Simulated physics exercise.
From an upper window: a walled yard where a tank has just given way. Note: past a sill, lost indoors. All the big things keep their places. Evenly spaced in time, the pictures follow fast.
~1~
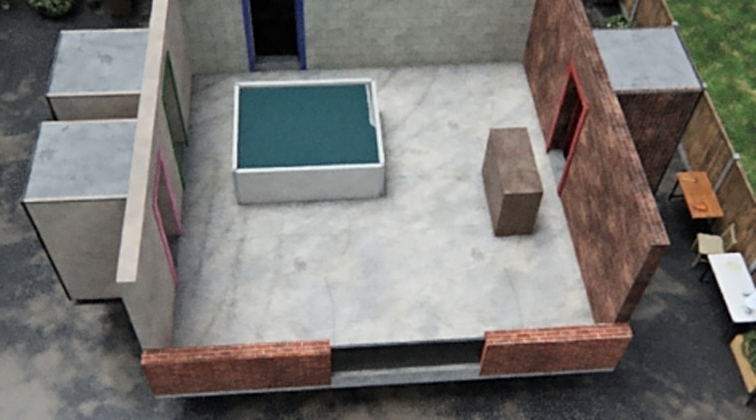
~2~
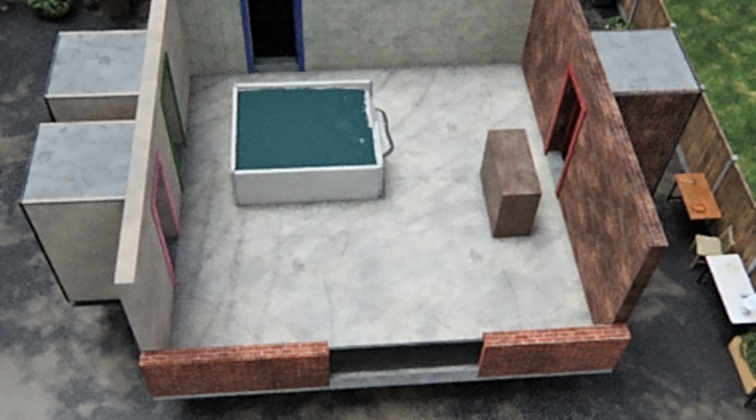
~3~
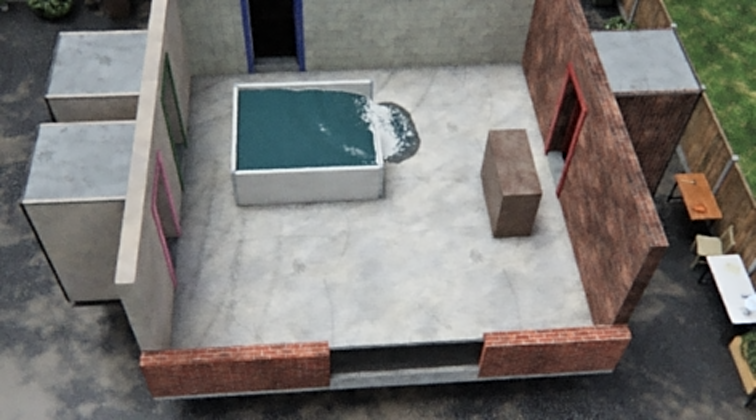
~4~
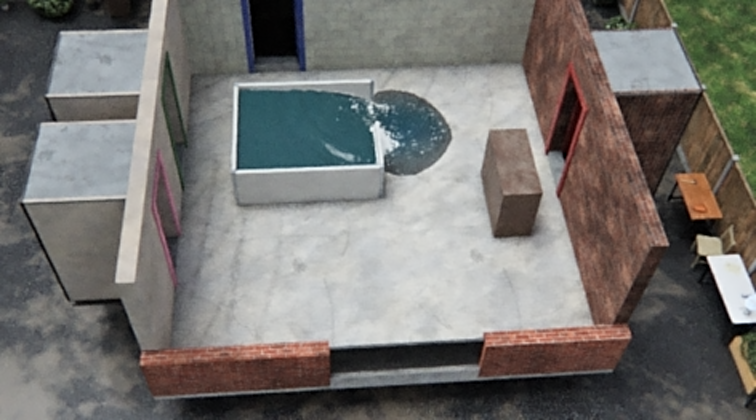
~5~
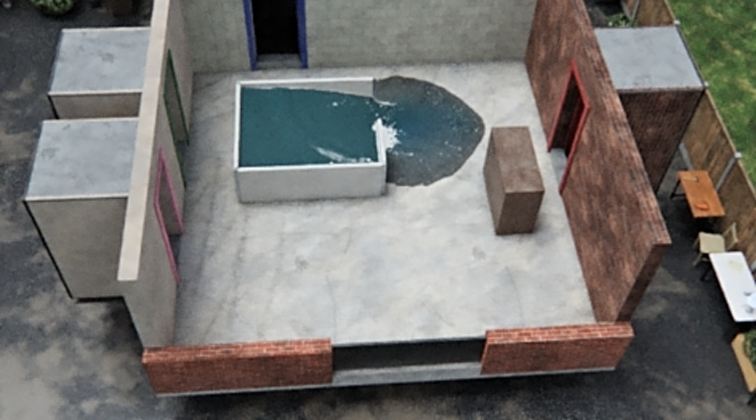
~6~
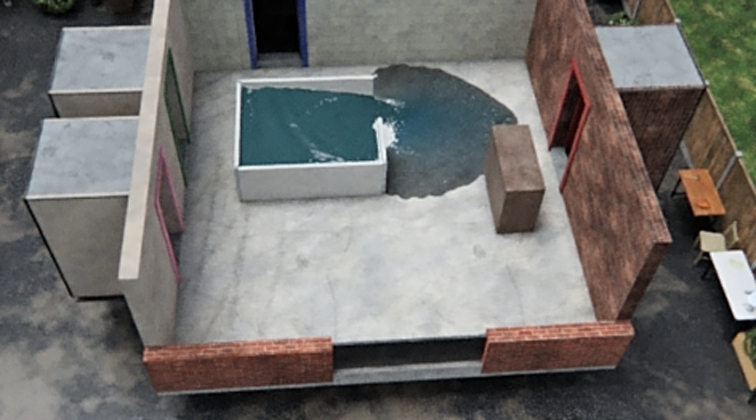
At the start, a white-walled tank of dark green water stands still in a walled yard, a brown block to its right. Water then bursts out through the tank's right side, foaming at the gap, and a dark pool spreads rightward across the pale floor, widening until it reaches the block.
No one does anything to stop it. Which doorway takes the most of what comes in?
The red doorway.
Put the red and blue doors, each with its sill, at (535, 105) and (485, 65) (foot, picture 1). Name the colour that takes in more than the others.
I'd go with the red one.
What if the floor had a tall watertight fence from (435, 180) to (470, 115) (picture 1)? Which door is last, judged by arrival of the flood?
The pink door is reached last.
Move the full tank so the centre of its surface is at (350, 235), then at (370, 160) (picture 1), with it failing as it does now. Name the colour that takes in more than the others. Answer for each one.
Tries in order: The pink-painted one, the red door.
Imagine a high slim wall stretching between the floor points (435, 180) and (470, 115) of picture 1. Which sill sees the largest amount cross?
The answer here is the pink one.
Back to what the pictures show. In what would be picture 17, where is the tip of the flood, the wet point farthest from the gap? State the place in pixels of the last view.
Roughly at (578, 258).
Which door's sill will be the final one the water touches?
I'd go with the one in pink.
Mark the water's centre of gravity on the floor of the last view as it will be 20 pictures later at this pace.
It is around (401, 142).
A moment on, water covers 25 % of the floor; pink door not reached, red door a trickle in, green door not reached, blue door not reached.
Next, water covers 30 % of the floor; pink door not reached, red door some in, green door not reached, blue door not reached.
Then, water covers 45 % of the floor; pink door not reached, red door a lot in, green door not reached, blue door not reached.
Later, water covers 75 % of the floor; pink door not reached, red door a lot in, green door not reached, blue door wet at the sill, nothing in.
In the end, water covers 95 % of the floor; pink door some in, red door a lot in, green door wet at the sill, nothing in, blue door wet at the sill, nothing in; the red door has let in the most.
